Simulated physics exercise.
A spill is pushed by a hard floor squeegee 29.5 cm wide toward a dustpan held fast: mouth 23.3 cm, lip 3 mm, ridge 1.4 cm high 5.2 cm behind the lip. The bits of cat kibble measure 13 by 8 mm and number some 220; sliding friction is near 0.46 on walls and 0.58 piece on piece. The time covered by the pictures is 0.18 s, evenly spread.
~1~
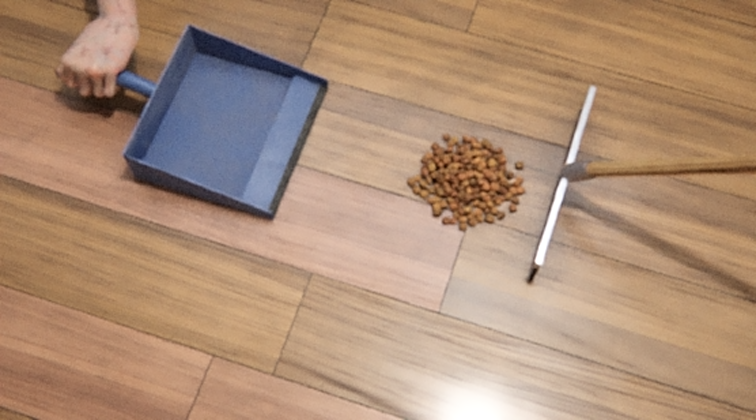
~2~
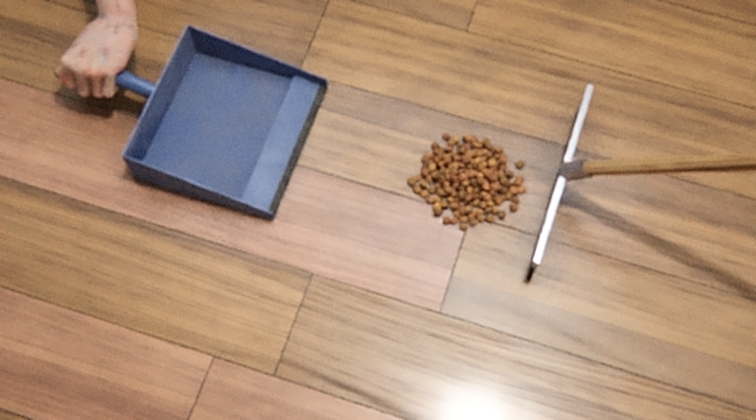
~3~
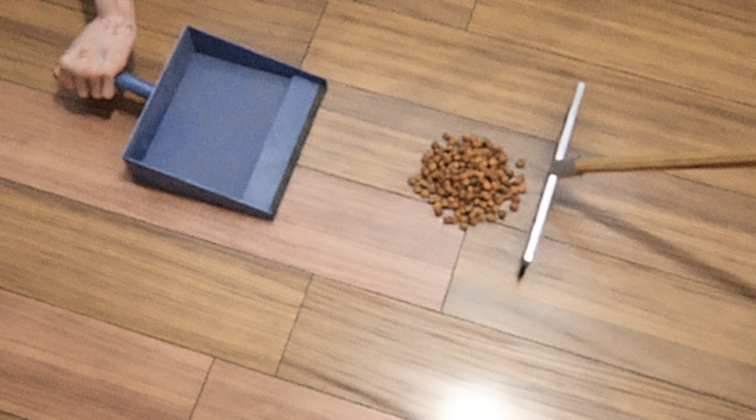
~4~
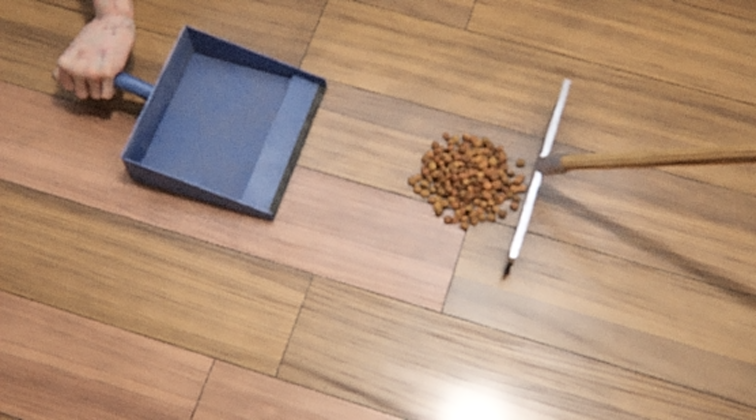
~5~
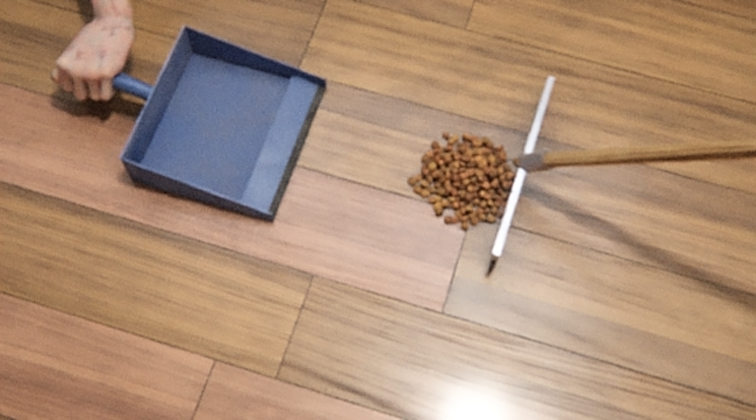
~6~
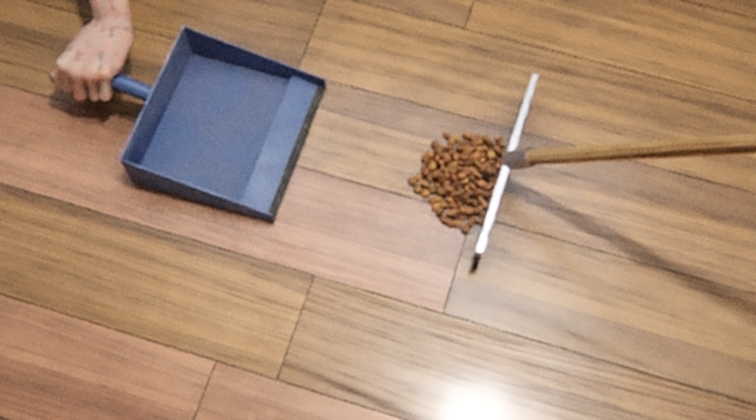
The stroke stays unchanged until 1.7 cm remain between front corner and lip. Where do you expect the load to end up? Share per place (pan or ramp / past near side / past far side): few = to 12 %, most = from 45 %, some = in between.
Shares - in the pan or on its ramp: Most, past the pan's near side: Few, past the pan's far side: Few.
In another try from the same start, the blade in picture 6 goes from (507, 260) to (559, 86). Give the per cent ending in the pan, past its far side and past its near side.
Pan 50; far 5; near 5.
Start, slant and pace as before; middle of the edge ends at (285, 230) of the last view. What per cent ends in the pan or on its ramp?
Close to 30 in a hundred.
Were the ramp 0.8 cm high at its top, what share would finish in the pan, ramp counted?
I'd put it near 70 per cent, ramp counted.
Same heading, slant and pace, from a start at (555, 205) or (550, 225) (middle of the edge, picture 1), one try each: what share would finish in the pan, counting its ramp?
Estimates: 65 percent and 55 percent.
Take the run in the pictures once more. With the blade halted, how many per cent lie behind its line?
I'd put it near 0 in a hundred.
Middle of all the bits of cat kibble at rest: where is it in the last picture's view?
My guess is close to (292, 143).
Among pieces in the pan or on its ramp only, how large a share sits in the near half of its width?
Roughly 50 per cent.
Then, 0.21 s after the last picture, middle of the blade 16 cm from the lip; 0 % over the lip, far side 5 %, near side 0 %.
Then, 0.36 s after the last picture, middle of the blade 6 cm from the lip; 0 % over the lip, far side 5 %, near side 0 %.
Then, 0.63 s after the last picture, middle of the blade 2 cm from the lip; 65 % over the lip, far side 5 %, near side 0 %.
In the end, pan 65 %, near side 0 %, far side 5 %, in front of the lip or behind the blade 30 %.
